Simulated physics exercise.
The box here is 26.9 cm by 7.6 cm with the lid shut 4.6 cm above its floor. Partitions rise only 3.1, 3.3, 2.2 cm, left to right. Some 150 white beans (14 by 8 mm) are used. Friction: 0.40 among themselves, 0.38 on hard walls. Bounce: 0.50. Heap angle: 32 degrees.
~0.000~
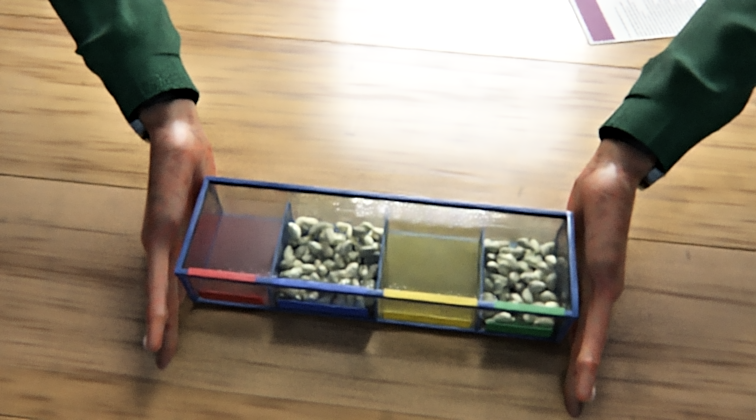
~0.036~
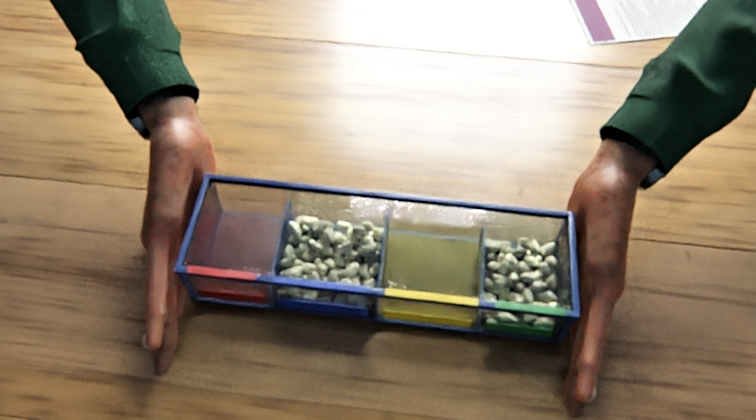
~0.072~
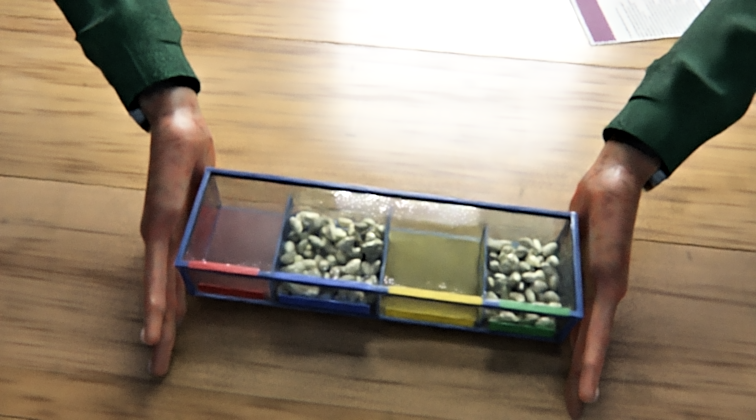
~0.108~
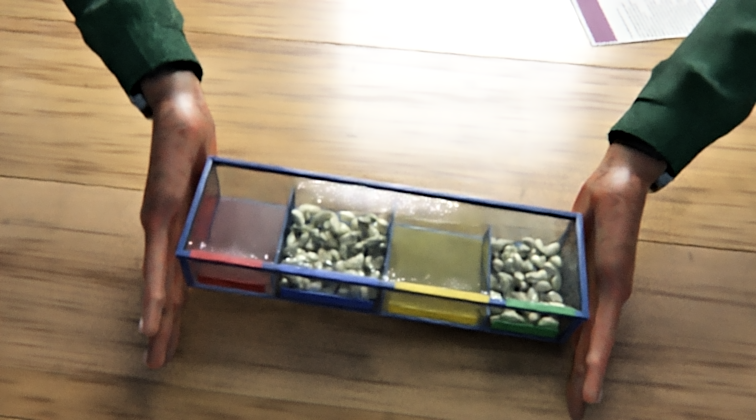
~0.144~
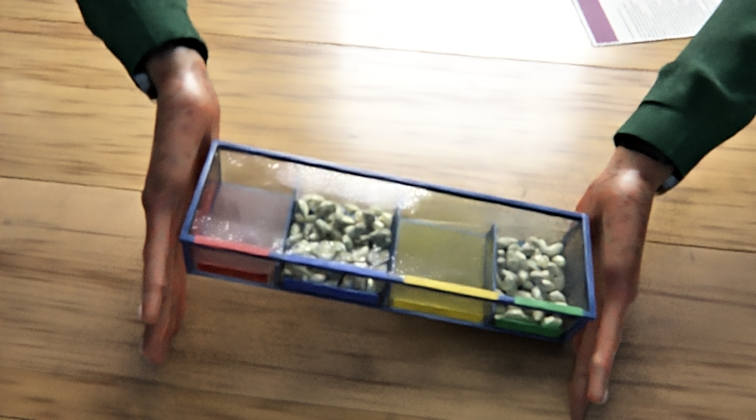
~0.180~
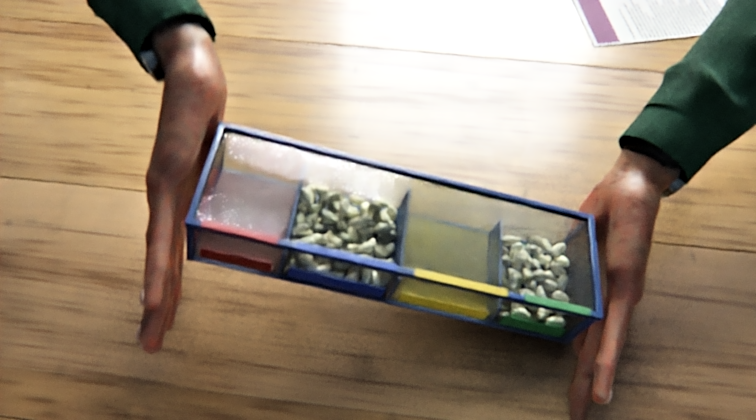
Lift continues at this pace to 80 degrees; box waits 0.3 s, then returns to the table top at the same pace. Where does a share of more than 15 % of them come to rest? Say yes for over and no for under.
In the end red: Fails, blue: Succeeds, green: Succeeds, yellow: Fails.
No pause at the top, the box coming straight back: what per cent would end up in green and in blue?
Green 45, blue 50.
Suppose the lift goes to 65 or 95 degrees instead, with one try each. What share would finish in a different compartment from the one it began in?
Roughly 10 percent, then roughly 5 percent.
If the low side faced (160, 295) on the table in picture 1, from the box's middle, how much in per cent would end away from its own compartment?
That would be close to 50 per cent.
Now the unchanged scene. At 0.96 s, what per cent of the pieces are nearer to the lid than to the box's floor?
40 per cent, give or take.
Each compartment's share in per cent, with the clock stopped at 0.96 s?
Per cent by colour: Red 0; blue 55; green 40; yellow 5.
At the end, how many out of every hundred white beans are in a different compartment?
Estimate: Some 10 %.
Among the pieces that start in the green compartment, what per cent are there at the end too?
I'd estimate about 100 %.
After 0.96 s, tilt 80 degrees; blue 55 %, green 40 %, yellow 5 %.
After 1.48 s, tilt 43 degrees; blue 50 %, green 50 %.
After 2.06 s, tilt 0 degrees; blue 50 %, green 50 %.
At rest (2.5 s), red 0 %, blue 50 %, green 50 %, yellow 0 %.
